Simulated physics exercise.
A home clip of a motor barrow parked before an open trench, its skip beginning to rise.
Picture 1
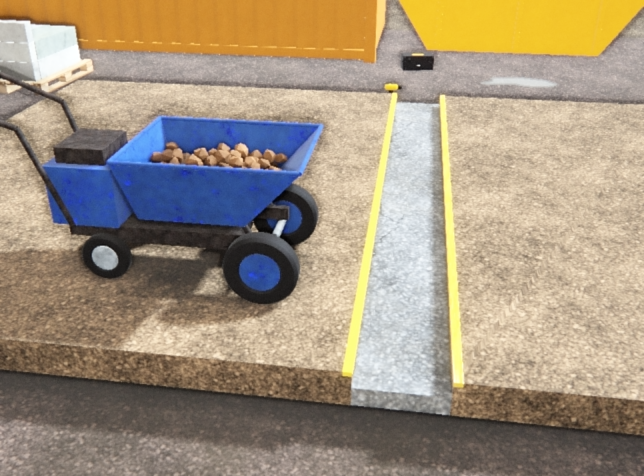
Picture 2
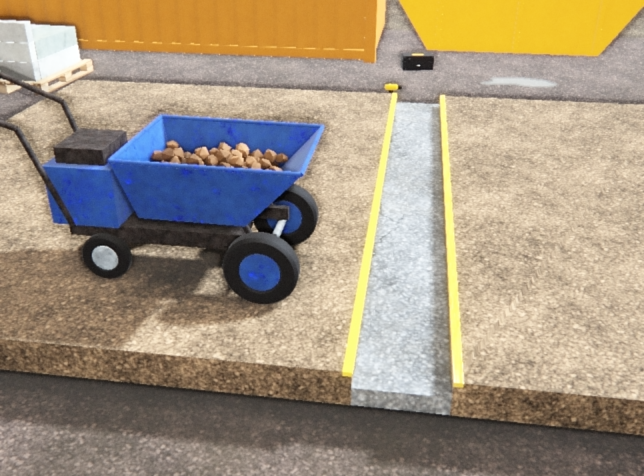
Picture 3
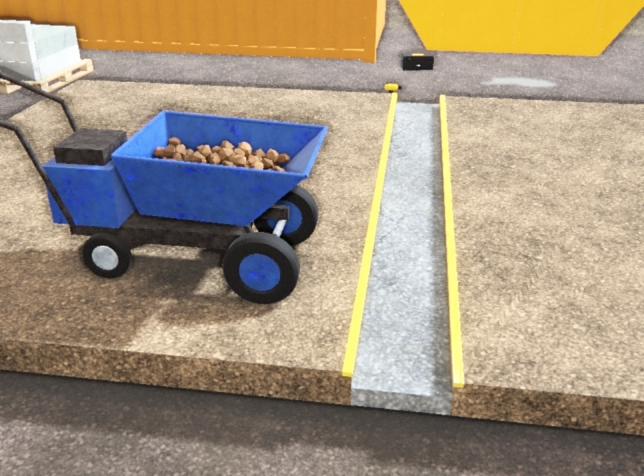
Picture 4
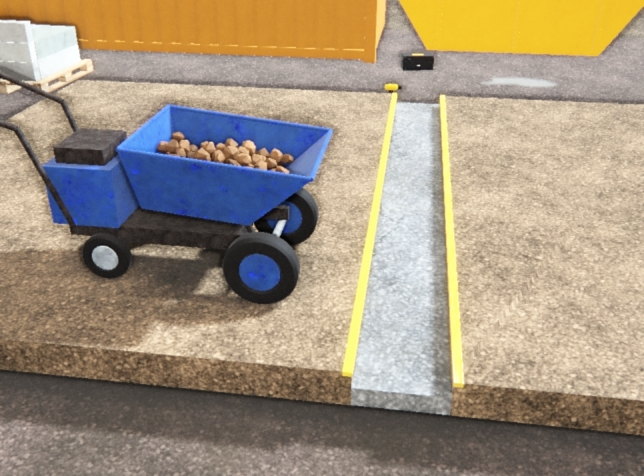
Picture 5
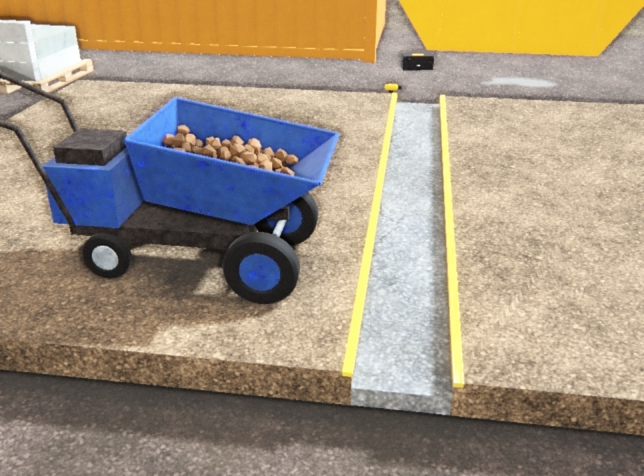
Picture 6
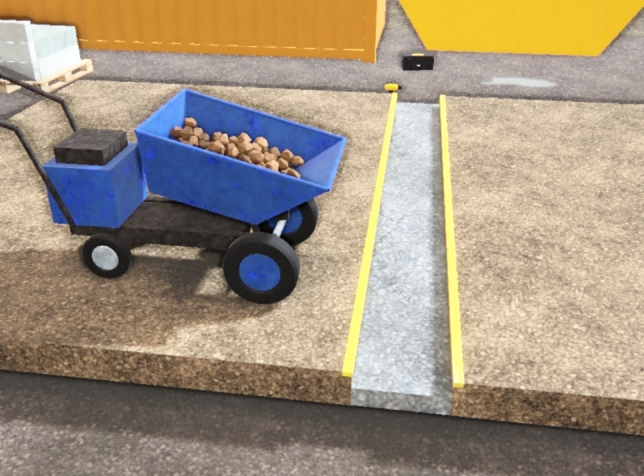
On a gravelly slab beside a shallow trench, a parked blue motor barrow slowly tilting its clod-filled skip toward the right.
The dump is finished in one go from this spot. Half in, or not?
The trench takes over half.
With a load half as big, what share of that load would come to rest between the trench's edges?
About 90 per cent.
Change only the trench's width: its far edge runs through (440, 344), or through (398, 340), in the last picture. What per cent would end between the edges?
First some 70, then 20 per cent.
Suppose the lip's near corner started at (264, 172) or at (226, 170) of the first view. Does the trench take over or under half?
One: More than half. Two: Below a half.
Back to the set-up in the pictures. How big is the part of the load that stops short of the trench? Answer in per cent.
Close to 0 per cent.
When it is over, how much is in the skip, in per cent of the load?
Close to 20 per cent.
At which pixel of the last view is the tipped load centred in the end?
Around (415, 284).
Soon after the last picture, skip tipped steeply; all in the skip.
A little later, skip tipped right over; most in the skip; about a quarter in or heaped over the trench; a stray few falling.
Later still, skip tipped right over; about a quarter in the skip; most in or heaped over the trench; a small part beyond it.
At rest, skip tipped right over; about a quarter in the skip; most in or heaped over the trench; a small part beyond it.
